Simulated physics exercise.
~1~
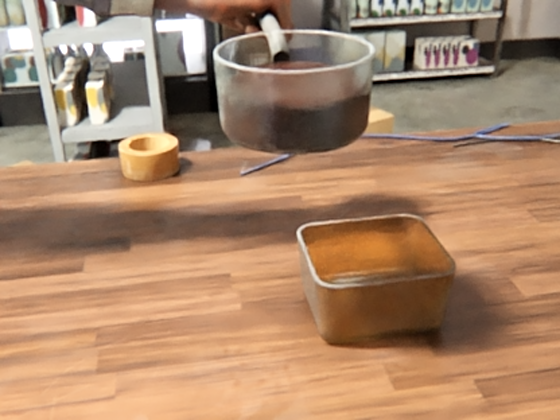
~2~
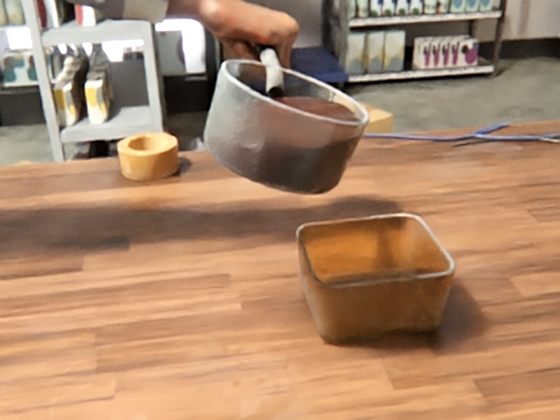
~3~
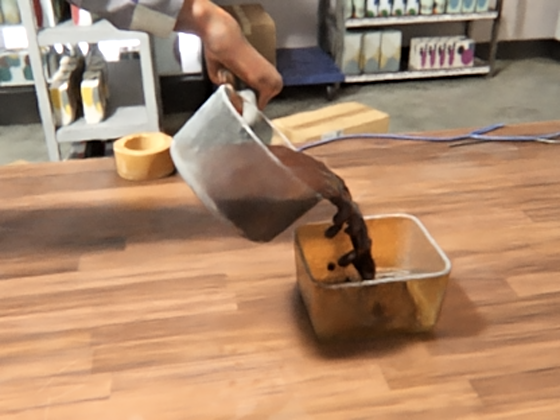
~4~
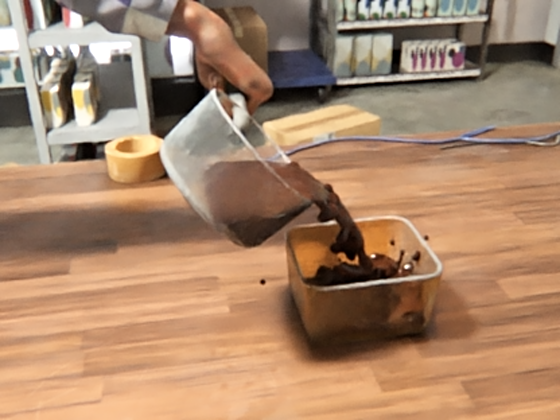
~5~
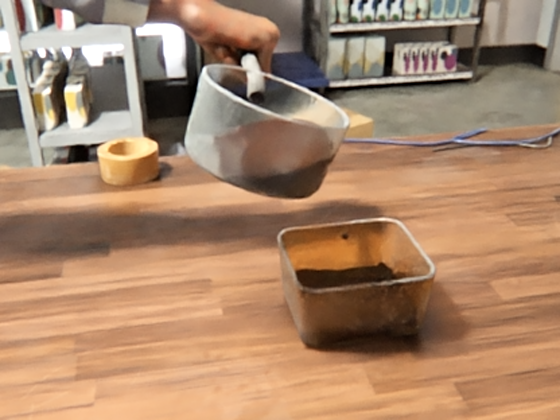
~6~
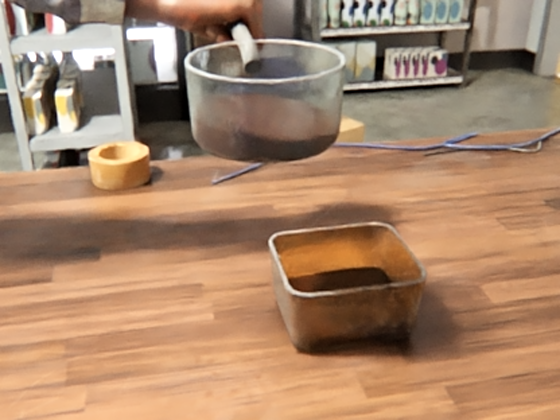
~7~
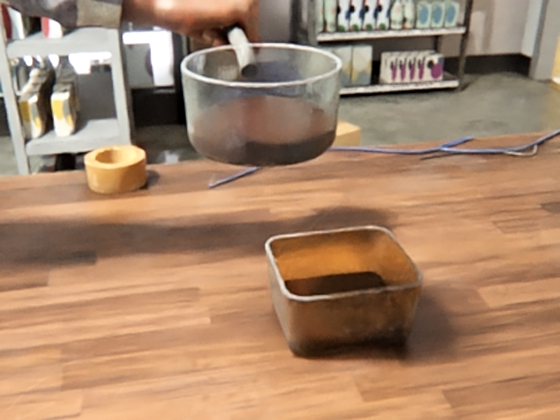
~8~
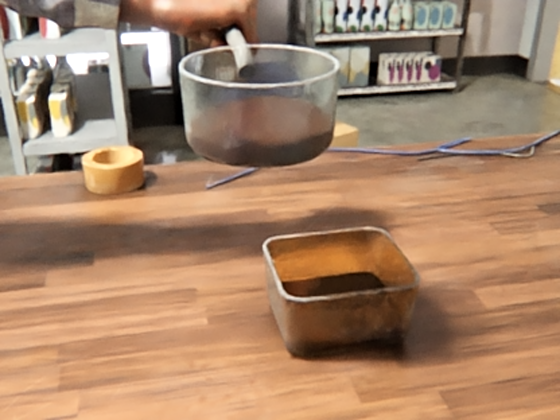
A hand tips a small pot, pours dark coffee into an oblong tub, then levels it.
